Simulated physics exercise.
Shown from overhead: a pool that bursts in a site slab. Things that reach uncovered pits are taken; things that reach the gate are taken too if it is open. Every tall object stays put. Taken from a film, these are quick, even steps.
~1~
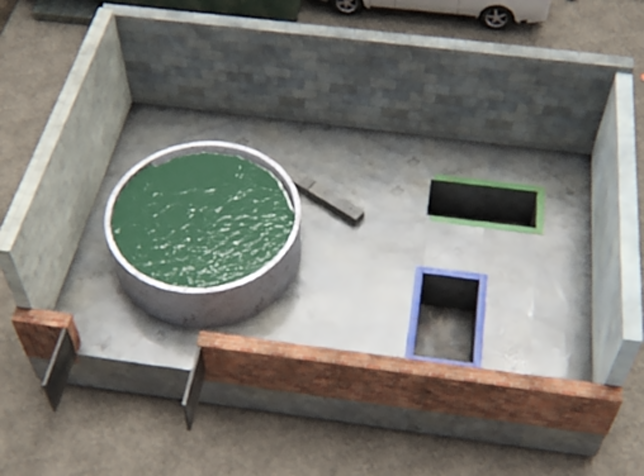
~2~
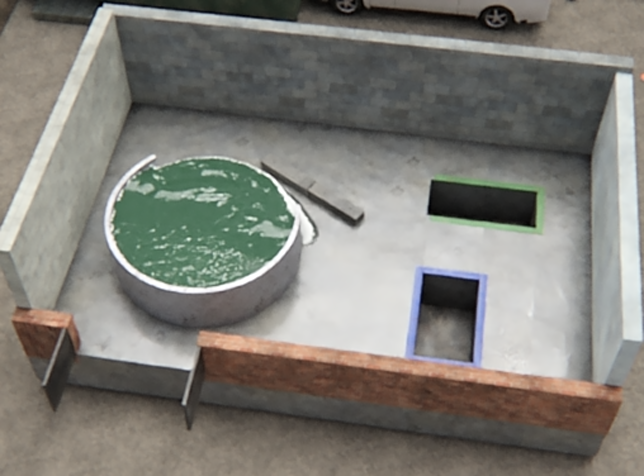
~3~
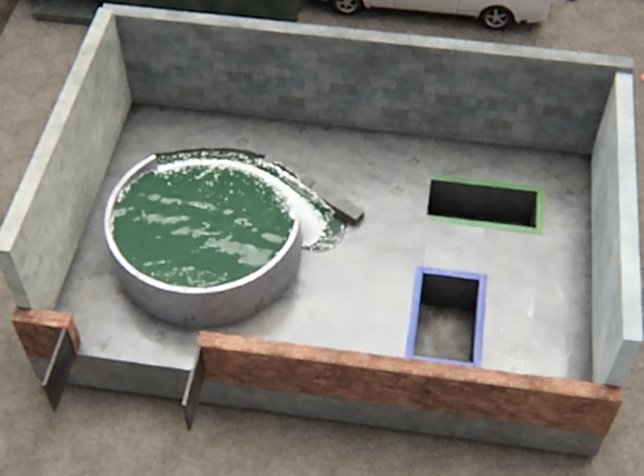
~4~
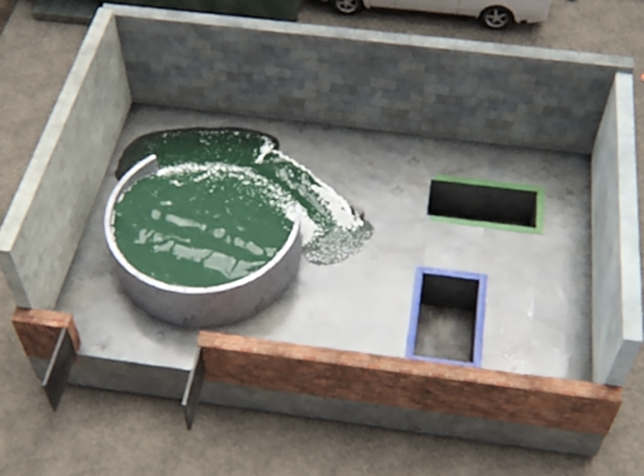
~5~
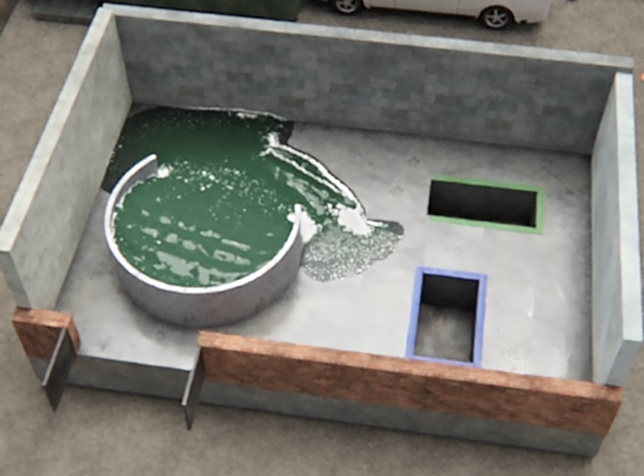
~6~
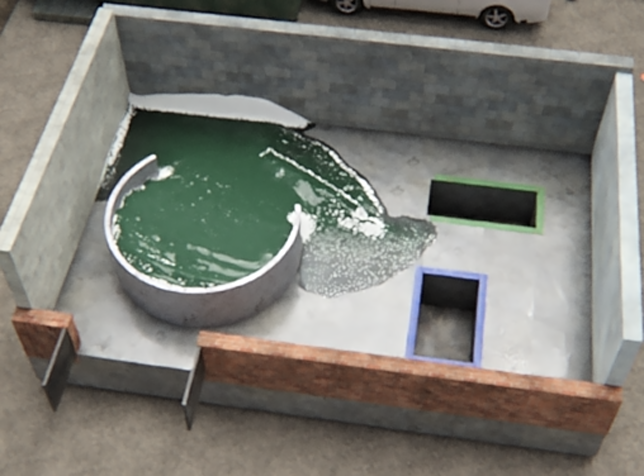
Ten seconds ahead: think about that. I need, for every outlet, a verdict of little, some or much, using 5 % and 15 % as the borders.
Verdicts: Gate, some; blue pit, much; green pit, much.
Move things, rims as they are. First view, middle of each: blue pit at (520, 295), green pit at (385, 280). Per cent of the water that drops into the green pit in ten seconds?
Out of a hundred parts, 20 go to green.
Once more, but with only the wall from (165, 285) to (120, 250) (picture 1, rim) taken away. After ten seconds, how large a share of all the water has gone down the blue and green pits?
In percent: Blue 0, green 2.
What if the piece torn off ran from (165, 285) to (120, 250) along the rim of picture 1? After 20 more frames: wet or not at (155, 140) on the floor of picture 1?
Result - sodden.
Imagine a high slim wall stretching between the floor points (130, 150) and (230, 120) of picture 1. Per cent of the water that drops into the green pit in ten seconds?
About 25 percent goes into the green pit.
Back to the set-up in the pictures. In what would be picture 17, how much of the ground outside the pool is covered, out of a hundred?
65 %.
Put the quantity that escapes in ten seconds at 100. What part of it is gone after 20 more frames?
Approximately 25 %.
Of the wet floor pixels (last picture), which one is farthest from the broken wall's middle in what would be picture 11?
I'd say near (552, 265).
A moment on, water covers 45 % of the floor; the gate 0 %, the blue pit 1 %, the green pit 1 %.
Next, water covers 65 % of the floor; the gate 0 %, the blue pit 2 %, the green pit 2 %.
Then, water covers 80 % of the floor; the gate 0 %, the blue pit 3 %, the green pit 9 %.
Later, water covers 95 % of the floor; the gate 7 %, the blue pit 9 %, the green pit 17 %.
In the end, water covers 95 % of the floor; the gate 11 %, the blue pit 20 %, the green pit 23 %.
